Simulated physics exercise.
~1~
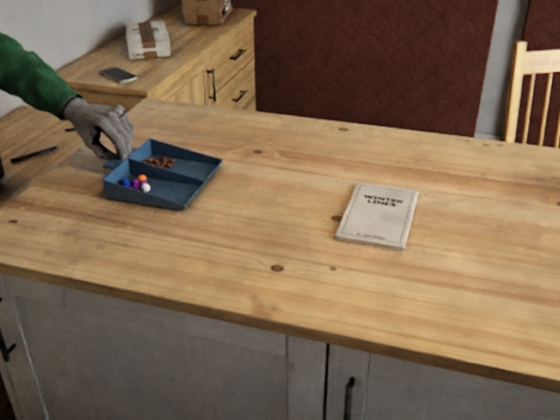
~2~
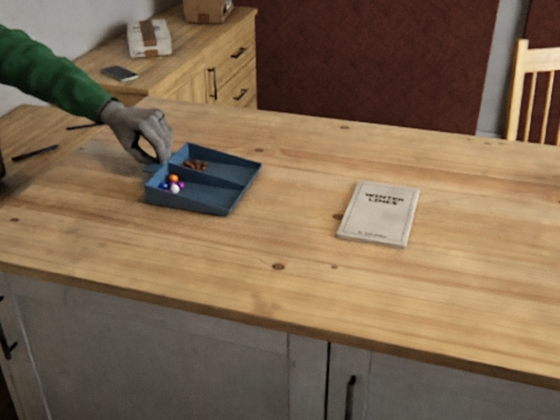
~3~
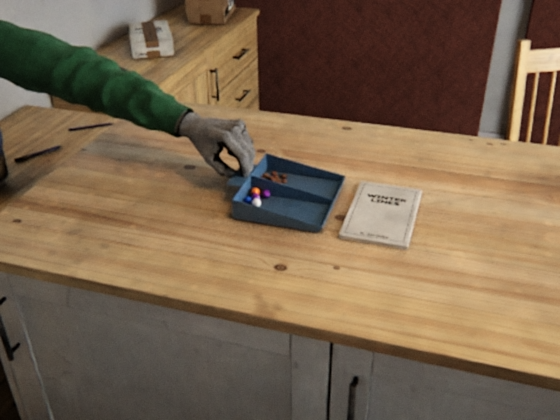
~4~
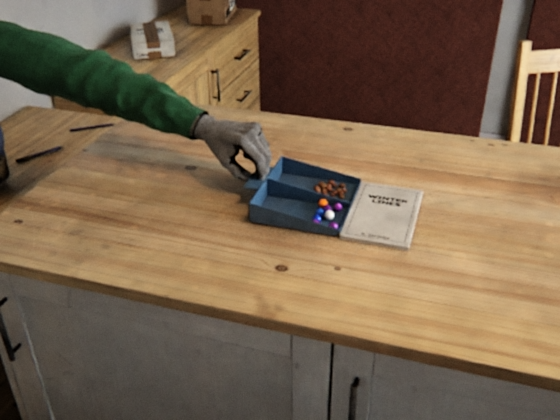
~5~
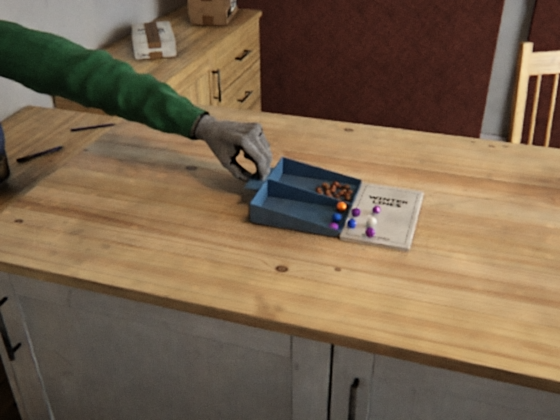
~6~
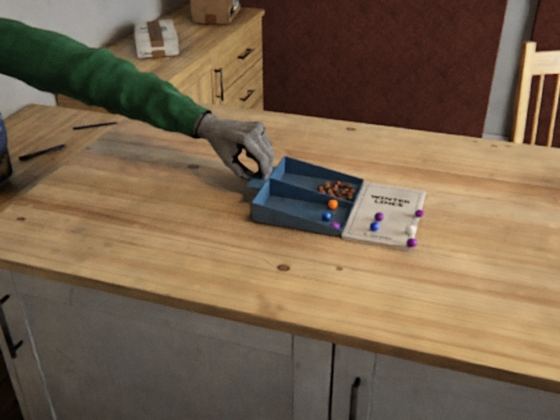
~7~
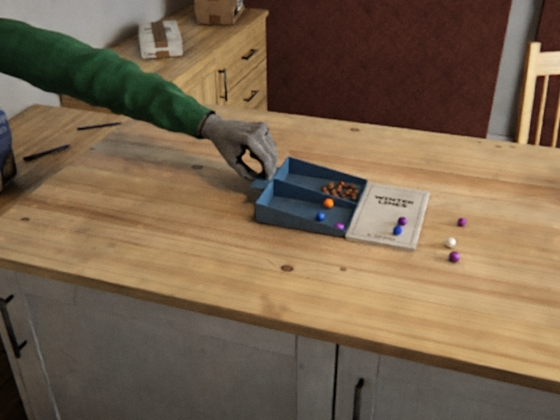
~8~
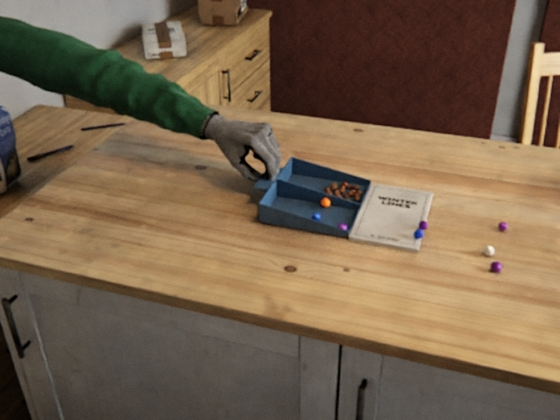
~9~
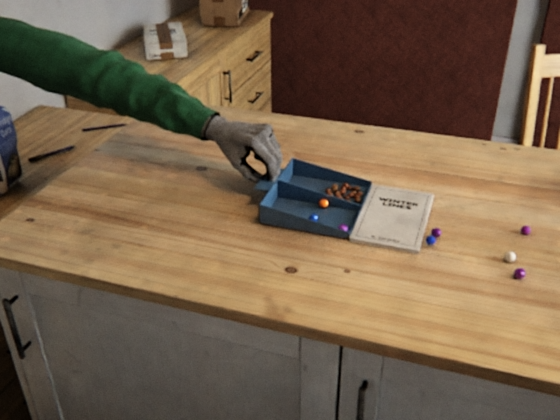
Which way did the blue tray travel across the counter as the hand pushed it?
The tray travelled to the right, towards the thin book.
